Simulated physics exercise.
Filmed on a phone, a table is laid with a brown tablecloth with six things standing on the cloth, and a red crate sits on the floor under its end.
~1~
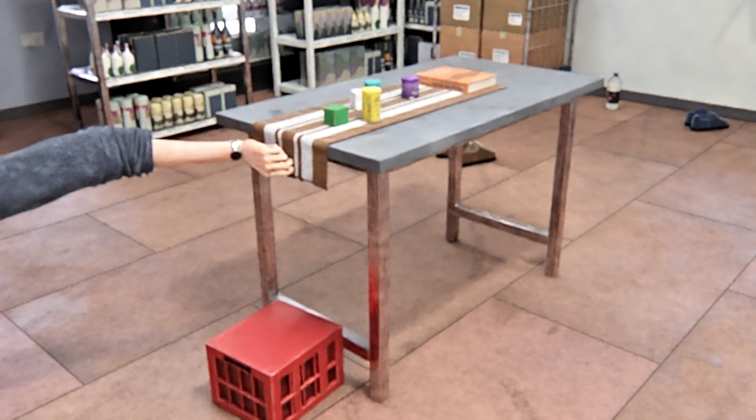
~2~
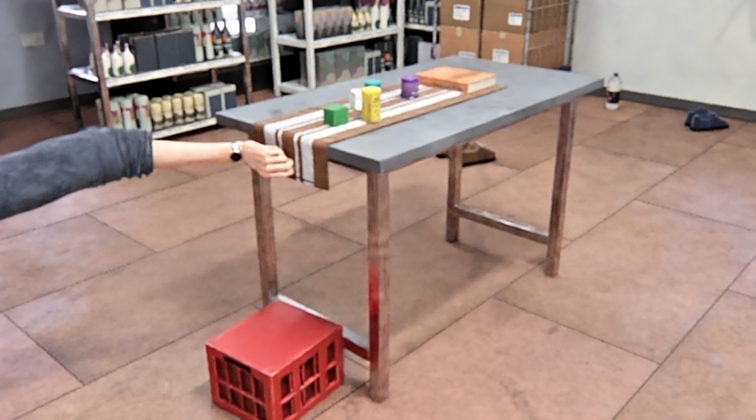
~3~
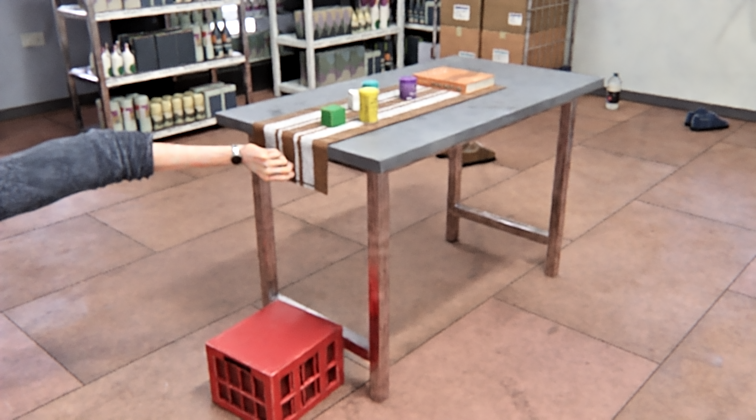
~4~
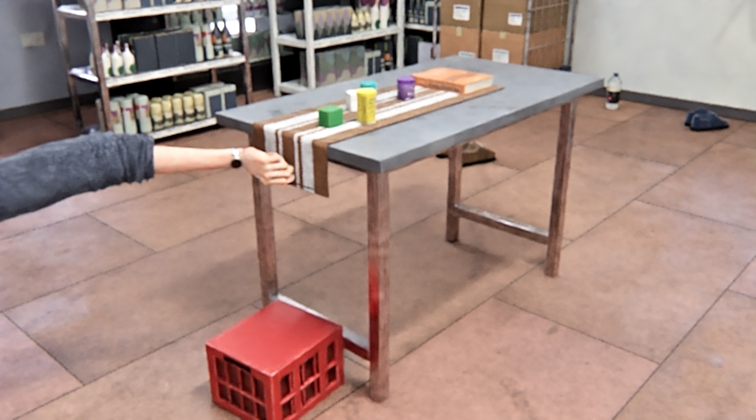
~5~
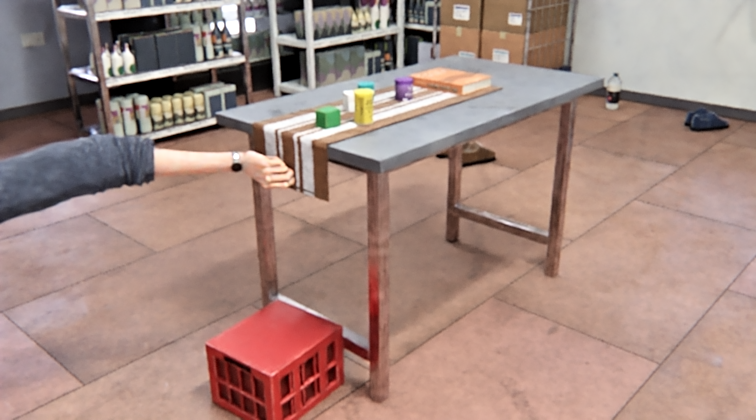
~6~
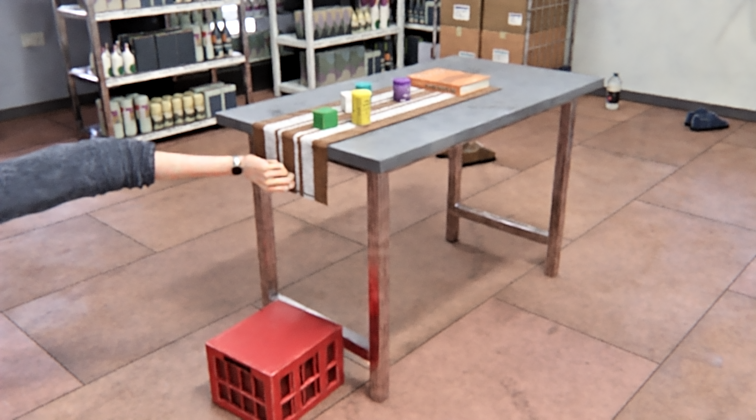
A grey-topped table with metal legs stands on a brown tiled floor in a storeroom, seen from a still camera slightly above. A brown-and-white striped cloth holds a green cube, yellow can, white and turquoise items, a purple pot and an orange block, above a red crate. From the left, a grey-sleeved arm slowly pulls the overhanging cloth down, and the things on it shift slightly toward the hand.
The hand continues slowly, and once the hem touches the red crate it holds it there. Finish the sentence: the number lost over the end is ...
The number lost over the end is four.
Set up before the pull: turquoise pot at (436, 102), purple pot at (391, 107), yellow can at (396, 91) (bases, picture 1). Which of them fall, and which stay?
First the turquoise pot: It is still up there. Next the purple pot: It ends off the top. Last the yellow can: It is still up there.
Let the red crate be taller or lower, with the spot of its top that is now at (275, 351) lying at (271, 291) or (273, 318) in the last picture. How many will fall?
Going over the edge would be 2 and 3.
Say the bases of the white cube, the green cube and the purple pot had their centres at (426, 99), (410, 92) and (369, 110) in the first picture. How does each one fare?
I'd say the white cube hangs on, the green cube hangs on, and the purple pot takes a fall.
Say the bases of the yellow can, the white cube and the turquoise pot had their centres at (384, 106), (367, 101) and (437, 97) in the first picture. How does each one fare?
The yellow can will end up down, the white cube will end up down, and the turquoise pot will stay where it is.
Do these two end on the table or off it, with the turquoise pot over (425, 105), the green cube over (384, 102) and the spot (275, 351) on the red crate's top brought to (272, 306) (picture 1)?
As for the turquoise pot, it stays in place; as for the green cube, it stays in place.
Early on, hem near (293, 270); green cube and yellow can gone.
Midway, hem near (295, 313); green cube, yellow can and white cube gone.
Finally, hem on the crate; green cube, yellow can, white cube and turquoise pot gone. Over the edge go four.
